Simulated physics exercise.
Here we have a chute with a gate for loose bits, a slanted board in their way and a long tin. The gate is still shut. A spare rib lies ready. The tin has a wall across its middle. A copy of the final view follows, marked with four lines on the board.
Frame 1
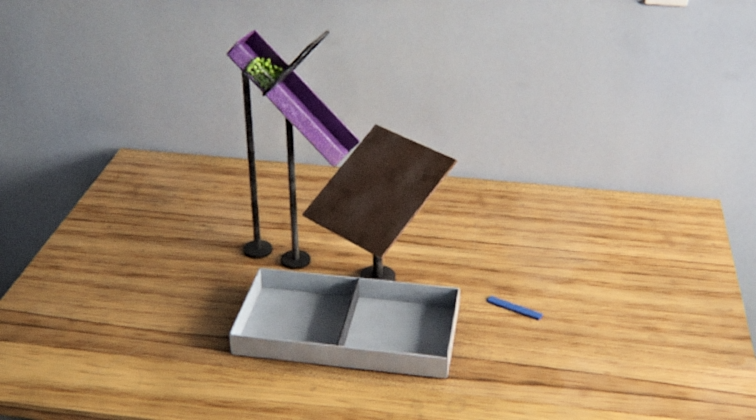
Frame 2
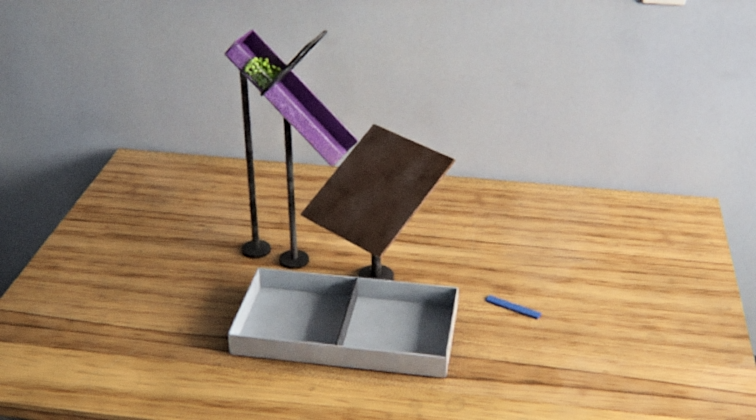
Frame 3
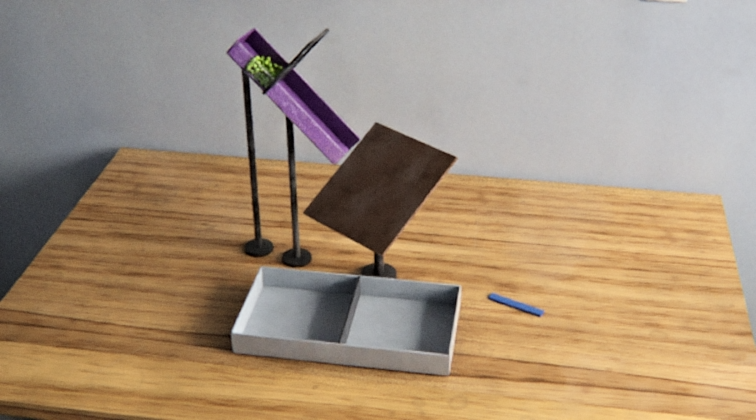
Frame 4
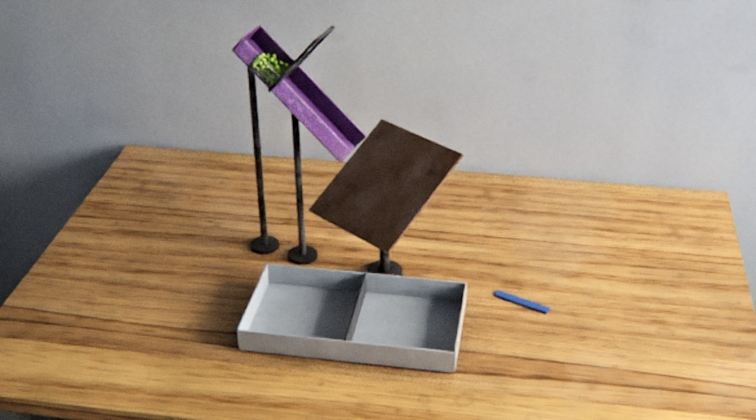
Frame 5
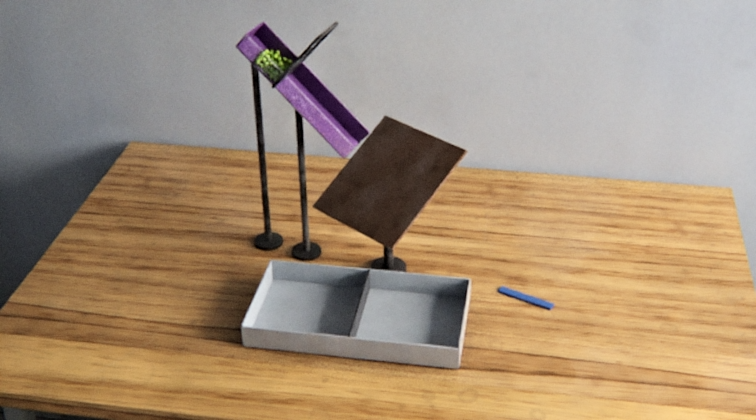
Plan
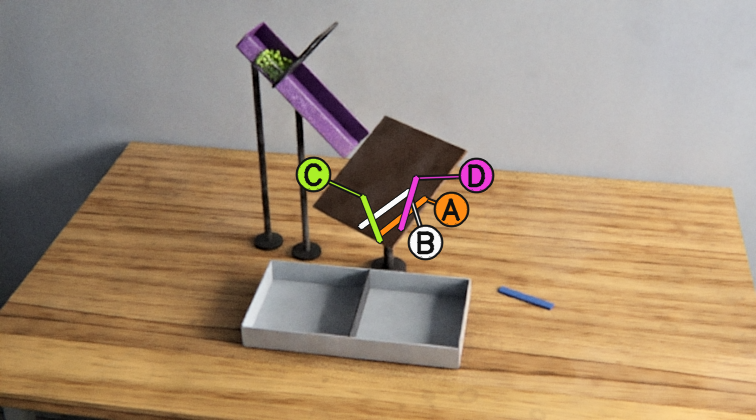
The view drifts very slightly, and nothing else visibly moves. Small green bits sit behind the closed gate of a sloping purple chute, above a tilted dark brown board. A divided grey tin stays in front, with a blue strip lying on the wooden table to its right.
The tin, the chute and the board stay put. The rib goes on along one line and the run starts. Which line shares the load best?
Go for D.
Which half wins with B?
The left half.
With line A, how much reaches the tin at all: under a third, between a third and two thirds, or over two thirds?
It is over two thirds.
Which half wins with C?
Right.
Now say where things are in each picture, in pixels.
The first picture shows load behind the gate at (267, 75), dried peas; lip of the chute at (341, 160), sloping fairly steeply.
The second picture shows middle of the board at (376, 187), tilted fairly steeply; middle of its low edge at (338, 235); of its high edge at (413, 141).
The third picture shows front corners of the tin at (232, 333) and (449, 355); front end of its middle wall at (339, 344); gate still shut at (287, 71).
The fourth picture shows middle of the load at (273, 71); lip at (348, 155).
The fifth picture shows middle of the load at (277, 67); lip at (351, 151).
On the marked copy, line A from (424, 198) to (377, 236); line B from (408, 191) to (361, 226); line C from (363, 197) to (379, 240); line D from (416, 178) to (401, 228).
For line A, of what is caught, nearly all in the left half, a stray few in the right.
For line B, of what is caught, nearly all in the left half, a stray few in the right.
For line C, of what is caught, a small part in the left half, nearly all in the right.
For line D, of what is caught, about half in the left half, about half in the right.
